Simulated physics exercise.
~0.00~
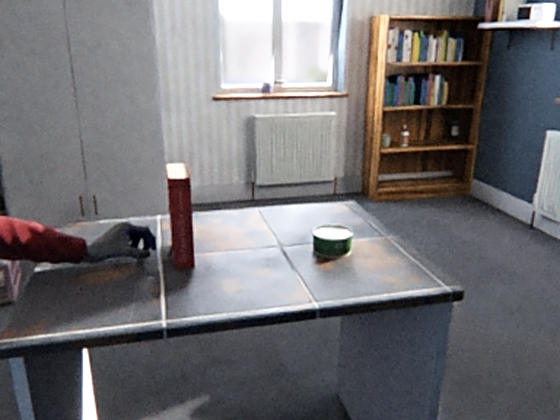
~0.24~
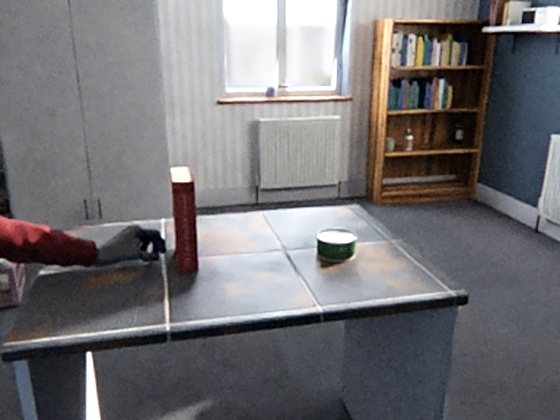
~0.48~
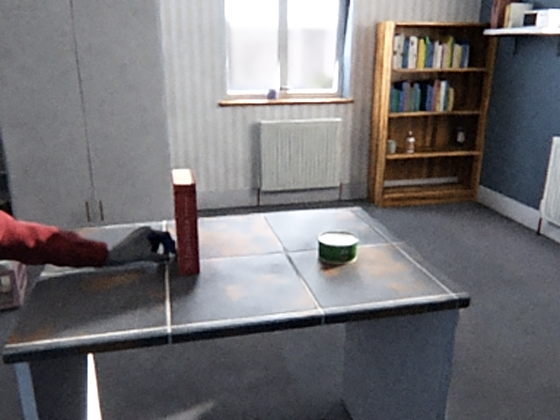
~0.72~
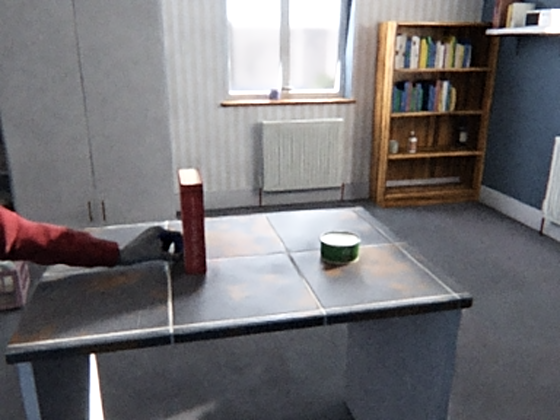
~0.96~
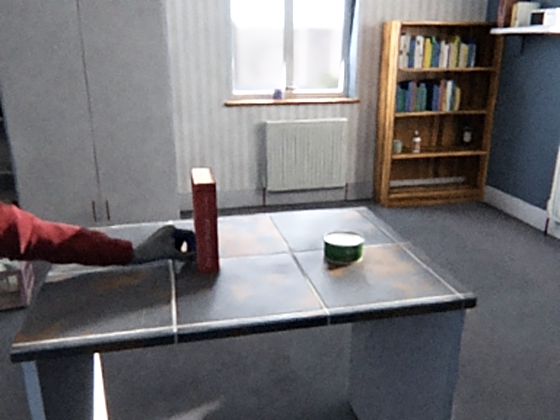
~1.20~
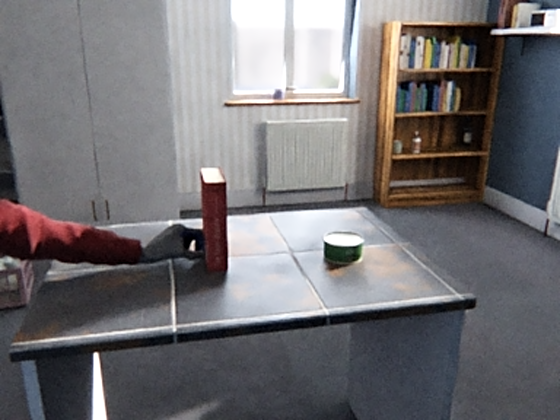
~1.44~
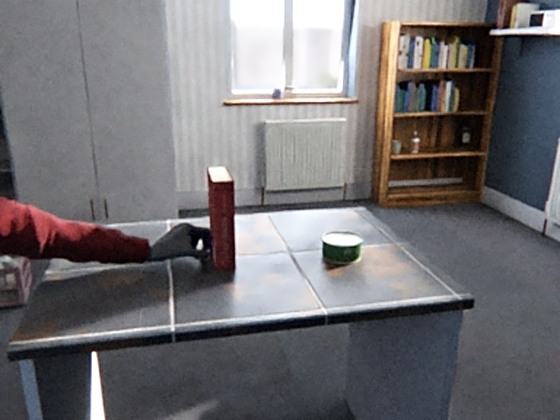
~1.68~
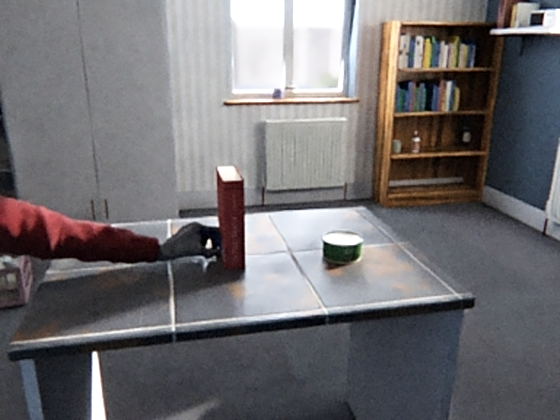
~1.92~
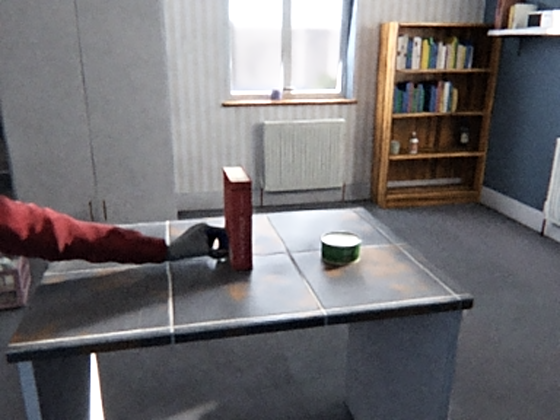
A red book stands upright on a dark tiled table, with a green tub to its right and a window, a radiator and a bookcase behind. An arm in a red sleeve and dark glove reaches in from the left, its hand closing in on the book while the view sways slightly. The hand meets the lower part of the book and pushes it slowly to the right. The book slides little by little across the tiles without tipping. At the end it is still upright, nearer the tub, which has stayed put, with the hand still beside it.
